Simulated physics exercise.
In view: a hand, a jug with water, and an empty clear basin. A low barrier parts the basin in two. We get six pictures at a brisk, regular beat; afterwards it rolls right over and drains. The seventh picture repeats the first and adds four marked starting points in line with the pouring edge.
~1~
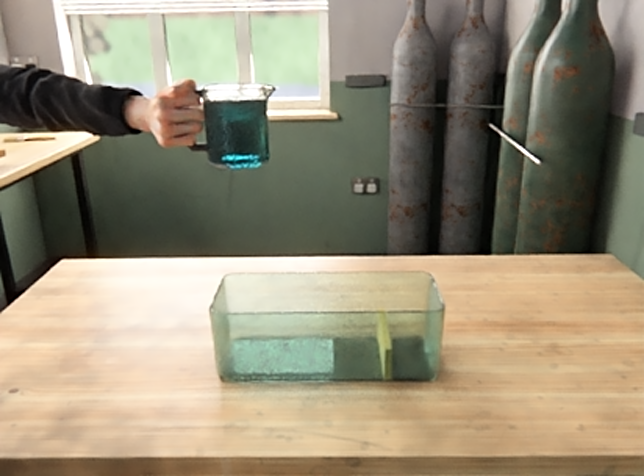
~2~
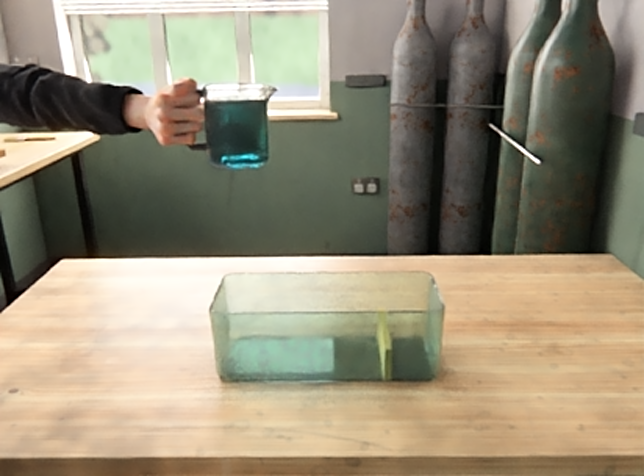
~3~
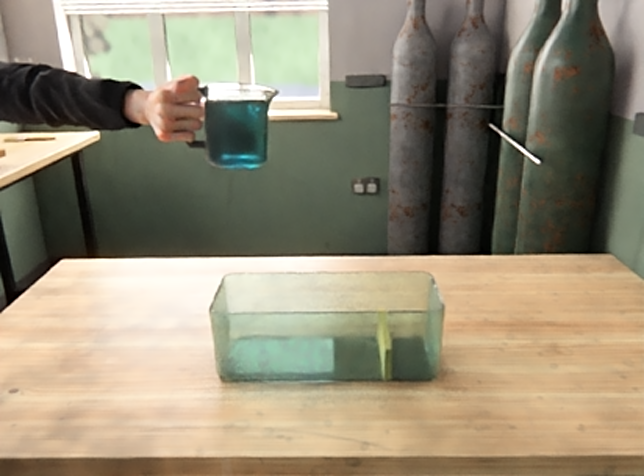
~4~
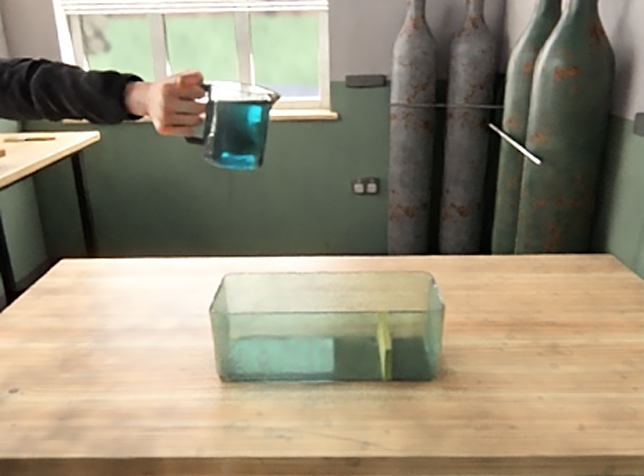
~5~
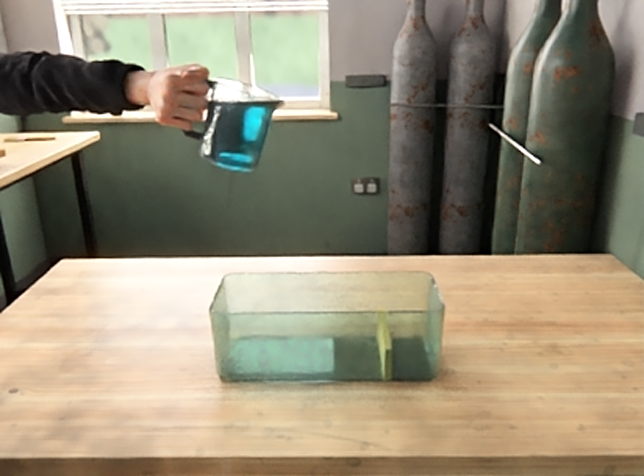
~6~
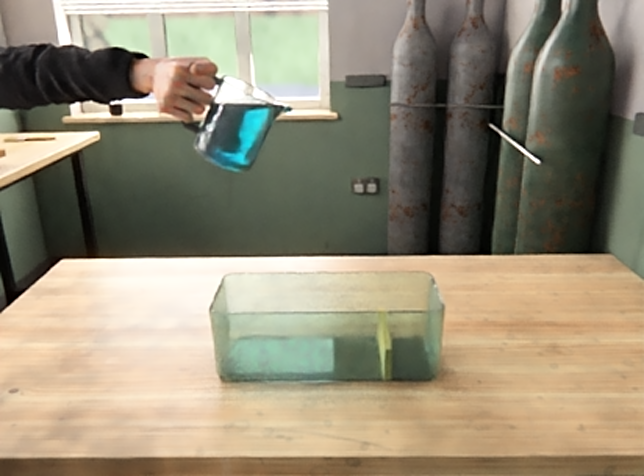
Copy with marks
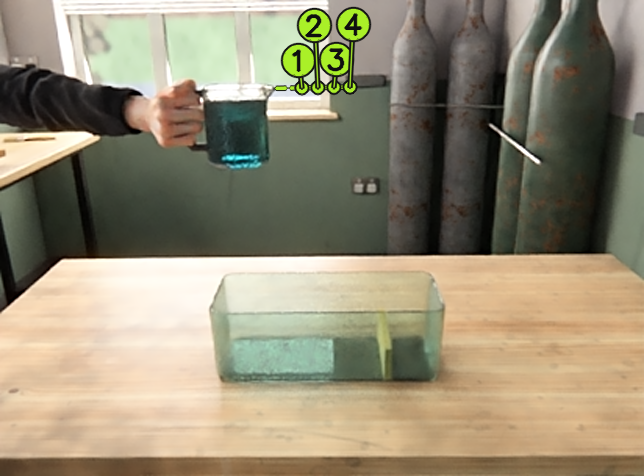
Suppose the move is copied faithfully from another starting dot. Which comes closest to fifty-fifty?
Spot 2 does it best.
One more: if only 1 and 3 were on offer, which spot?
It is 3.
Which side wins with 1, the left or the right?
The left one.
In lime, 1 at (301, 87); 2 at (317, 87); 3 at (333, 87); 4 at (349, 87).
With 1, about 86 % ends left of the wall and 9 % right of it; 5 % is lost outside.
With 2, about 48 % ends left of the wall and 49 % right of it; 3 % is lost outside.
With 3, about 28 % ends left of the wall and 67 % right of it; 5 % is lost outside.
With 4, about 31 % ends left of the wall and 65 % right of it; 4 % is lost outside.
